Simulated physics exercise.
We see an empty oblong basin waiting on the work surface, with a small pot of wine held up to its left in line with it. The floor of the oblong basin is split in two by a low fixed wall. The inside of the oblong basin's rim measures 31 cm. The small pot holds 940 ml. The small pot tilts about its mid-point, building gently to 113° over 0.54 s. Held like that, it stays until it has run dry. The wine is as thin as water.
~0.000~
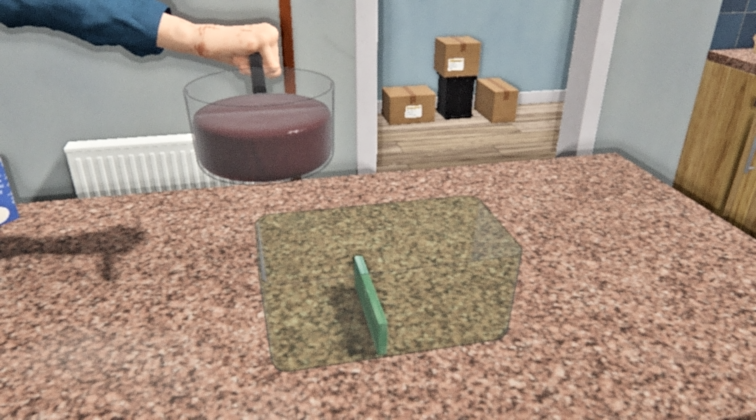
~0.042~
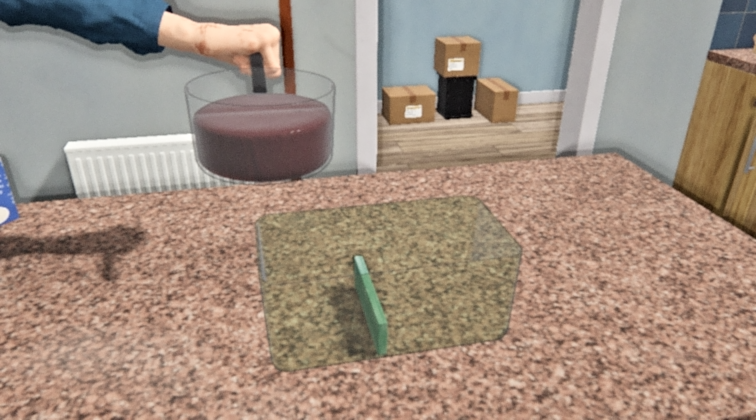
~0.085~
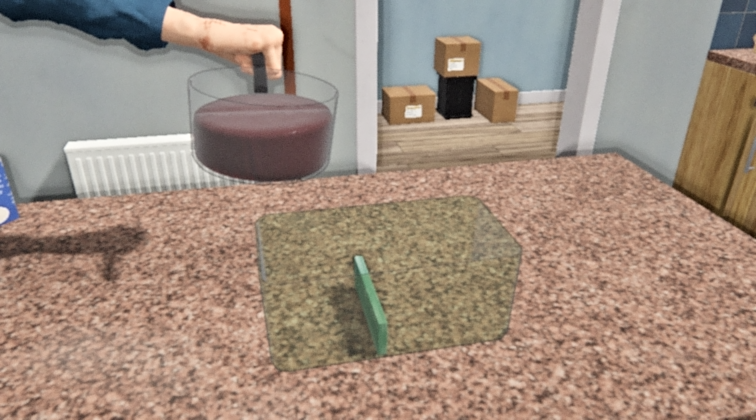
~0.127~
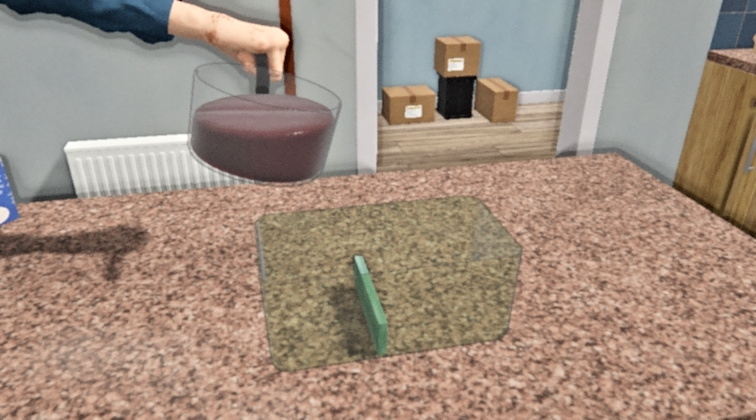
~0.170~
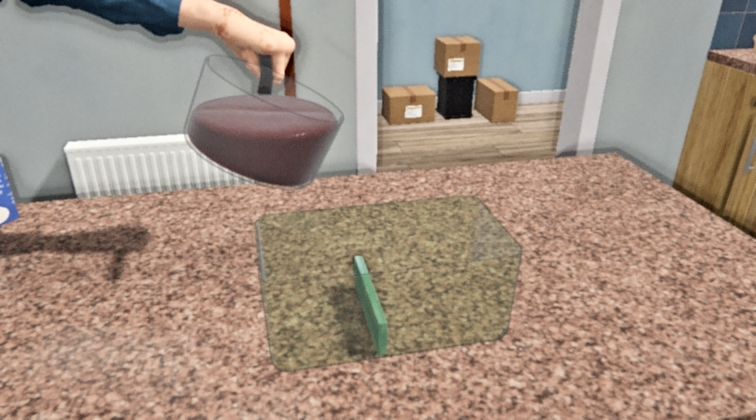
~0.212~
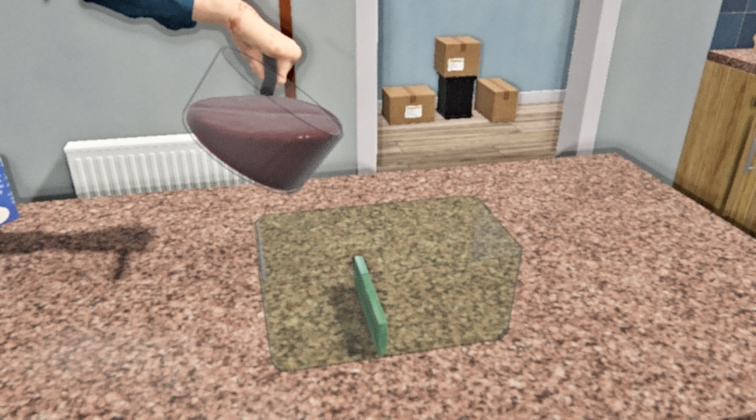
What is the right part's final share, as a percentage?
About 48 per cent.
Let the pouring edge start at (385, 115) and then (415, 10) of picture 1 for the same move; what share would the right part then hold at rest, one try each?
Around 85 per cent first, around 80 per cent next.
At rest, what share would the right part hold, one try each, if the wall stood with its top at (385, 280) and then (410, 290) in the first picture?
Try 1: 30 %; try 2: 20 %.
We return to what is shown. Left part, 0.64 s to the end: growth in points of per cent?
That works out to roughly 9 per cent of the whole.
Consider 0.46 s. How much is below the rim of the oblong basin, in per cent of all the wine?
About 26%.
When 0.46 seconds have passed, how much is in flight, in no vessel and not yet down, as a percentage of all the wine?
Roughly 50 %.
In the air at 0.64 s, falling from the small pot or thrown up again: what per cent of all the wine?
Close to 6 per cent.
Then, 0.46 s in, the tilt is 107° and 24 per cent is still to pour, 4 is left of the wall and 23 right of it.
Then, 0.64 s in, the tilt is 113° and 4 per cent is still to pour, 40 is left of the wall and 50 right of it.
Then, 0.83 s in, the tilt is 113° and 0 per cent is still to pour, 47 is left of the wall and 47 right of it.
Then, 1.04 s in, the tilt is 113° and 0 per cent is still to pour, 49 is left of the wall and 48 right of it.
Finally, 49 per cent lies left of the wall, 48 right of it and 3 outside.
